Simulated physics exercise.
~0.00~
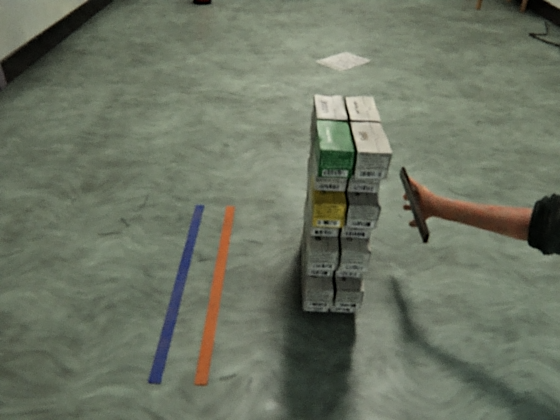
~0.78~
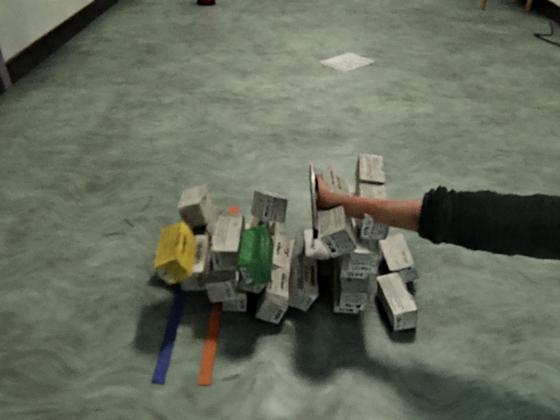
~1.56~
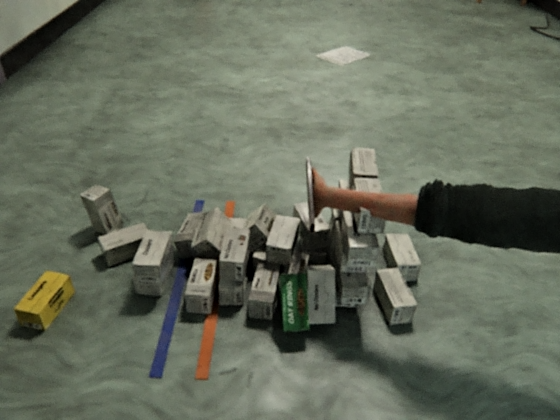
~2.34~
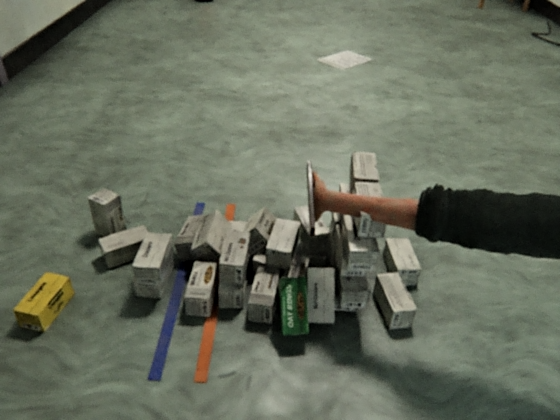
The video shows a hand pushing a flat strip into a tall stack of small boxes from the right, toppling it leftward across blue and orange stripes. The boxes scatter and settle, the yellow one farthest left beyond both stripes and the green one short of the orange stripe.
